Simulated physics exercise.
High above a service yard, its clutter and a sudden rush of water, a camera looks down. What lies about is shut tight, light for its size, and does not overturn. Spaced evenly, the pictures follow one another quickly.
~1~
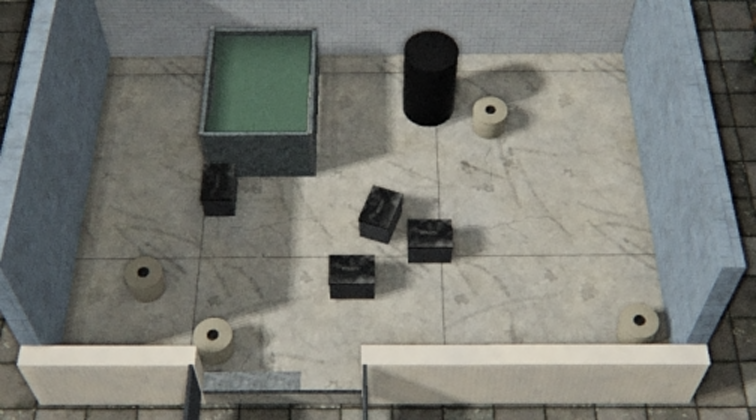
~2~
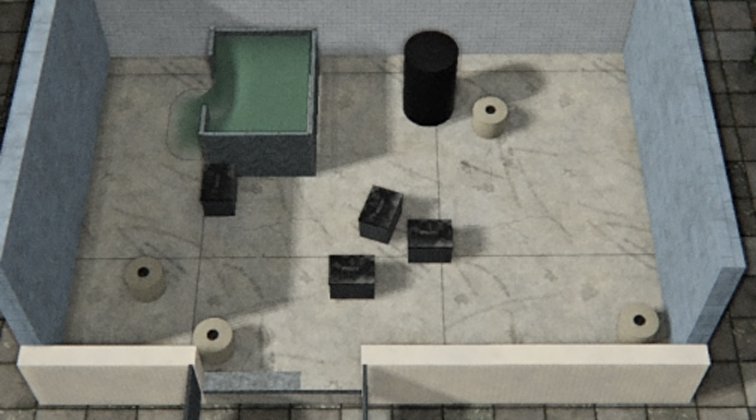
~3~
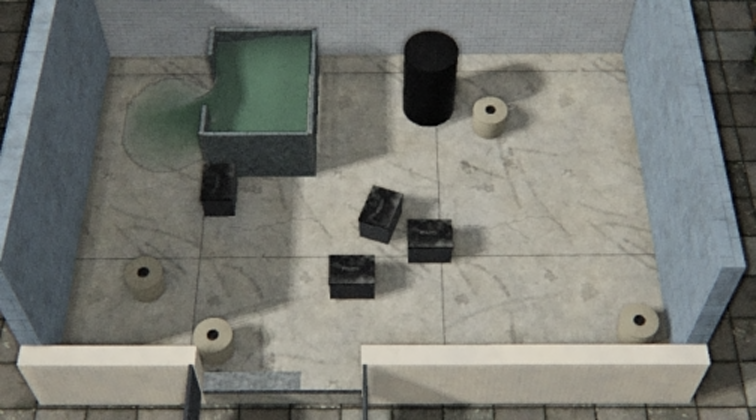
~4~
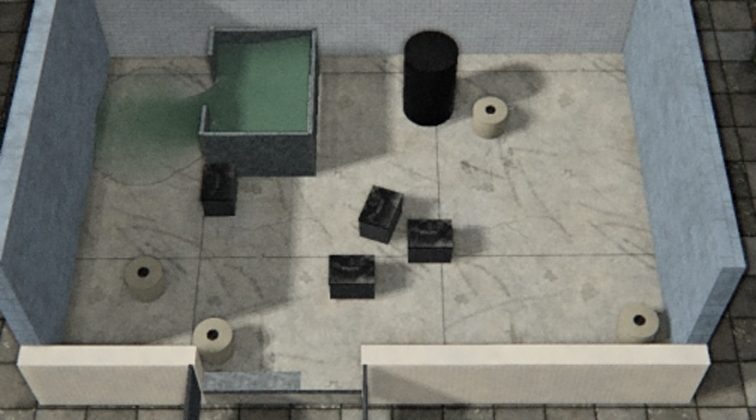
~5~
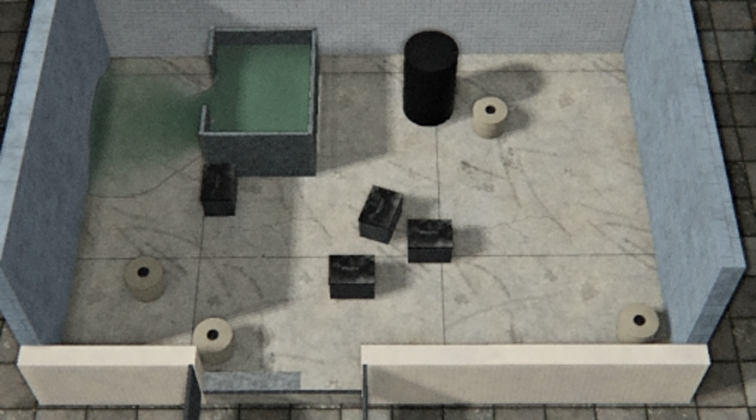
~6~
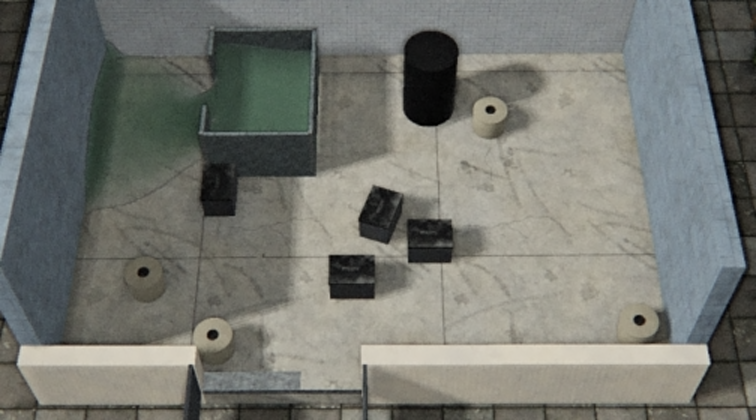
Green water pouring from the left side of a walled tank and spreading across a pale yard floor, scattered blocks staying still.
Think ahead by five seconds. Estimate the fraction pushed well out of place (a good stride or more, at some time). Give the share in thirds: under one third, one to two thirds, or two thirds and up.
It stays below a third.
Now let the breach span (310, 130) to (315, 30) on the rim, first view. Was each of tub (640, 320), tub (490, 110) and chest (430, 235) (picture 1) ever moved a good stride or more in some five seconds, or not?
Travels that far, travels that far, travels that far.
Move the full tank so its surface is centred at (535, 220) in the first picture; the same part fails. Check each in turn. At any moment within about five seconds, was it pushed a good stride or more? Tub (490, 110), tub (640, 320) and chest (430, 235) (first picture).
Object by object, in turn: Lingered near its place, lingered near its place, travelled a good distance.
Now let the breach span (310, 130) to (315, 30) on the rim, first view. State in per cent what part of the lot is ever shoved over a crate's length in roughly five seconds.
Near 50 in a hundred.
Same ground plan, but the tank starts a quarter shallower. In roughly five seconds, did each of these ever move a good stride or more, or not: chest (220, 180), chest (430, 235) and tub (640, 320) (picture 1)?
Note, in sequence: Within that / within that / within that.
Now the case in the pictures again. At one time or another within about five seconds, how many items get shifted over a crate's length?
It comes out at 2.
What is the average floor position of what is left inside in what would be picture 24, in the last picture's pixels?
I'd put it at roughly (397, 259).
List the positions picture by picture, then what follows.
A chest at (352, 269) rests on the ground; a tub at (144, 273) rests on the ground; 0 of 8 have shifted, in the first picture.
A chest at (352, 269) rests on the ground; a tub at (144, 273), on the bottom; 0 of 8 have shifted, in the second picture.
A chest at (352, 269) rests on the ground; a tub at (144, 273) rests on the ground; 0 of 8 have shifted, in the third picture.
A chest at (352, 269), on the bottom; a tub at (144, 273), on the bottom; 0 of 8 have shifted, in the fourth picture.
A chest at (352, 269), on the bottom; a tub at (144, 273) rests on the ground; 0 of 8 have shifted, in the fifth picture.
A chest at (352, 269), on the bottom; a tub at (144, 273), on the bottom; 0 of 8 have shifted, in the sixth picture.
A moment on, 0 of 8 are well off their spots; 0 afloat.
Next, 1 of 8 are well off their spots; 0 afloat.
Later, 2 of 8 are well off their spots; 0 afloat.
In the end, 2 of 8 are well off their spots, and 2 have been at some point; 1 afloat.
